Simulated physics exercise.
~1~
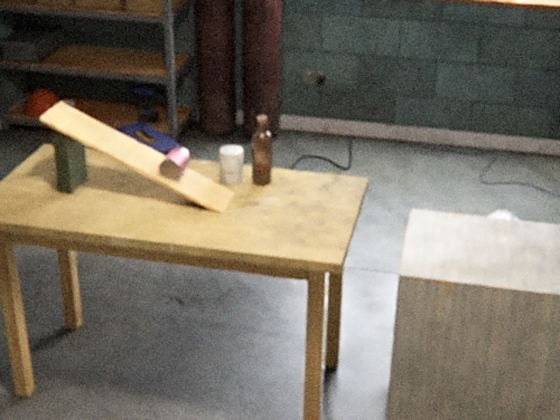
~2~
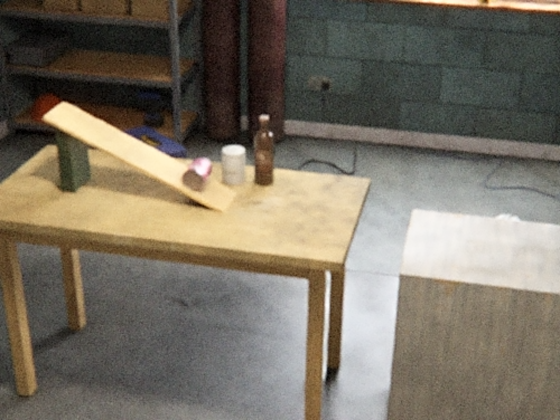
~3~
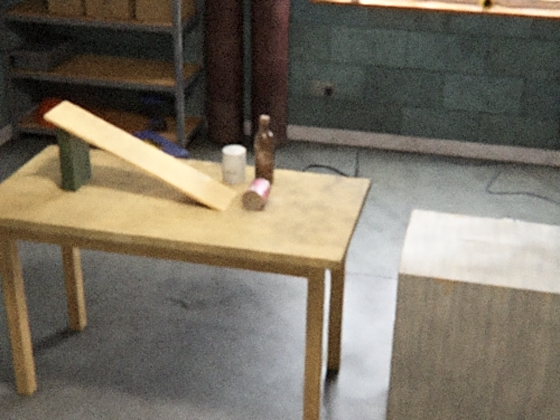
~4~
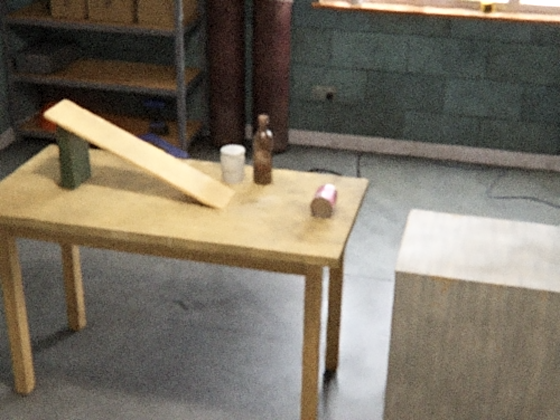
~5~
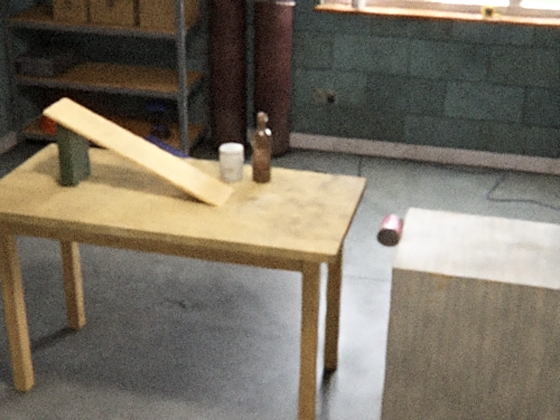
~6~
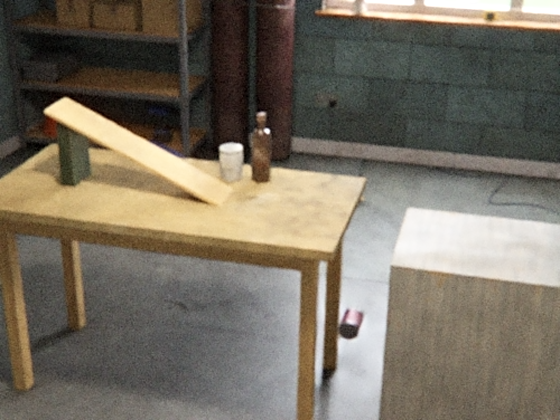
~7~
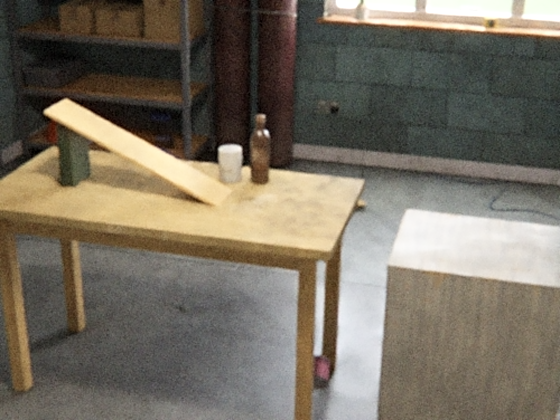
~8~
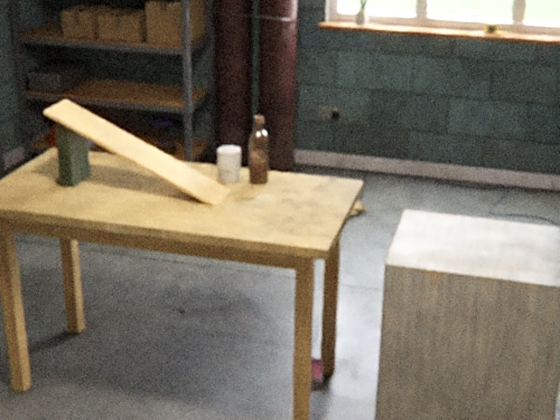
In a workshop with block walls and metal shelving, a plank leans on a dark green block to form a ramp on a wooden table, with a white jar and a brown bottle standing nearby. A pink tin rolls down the plank on its side and continues across the tabletop toward the right. It leaves the edge and crosses the gap to the near side of a lower, pale-topped block. Instead of settling on top, it drops into the gap and moves back left. It ends low down near the table's right legs, while the jar and bottle remain standing.
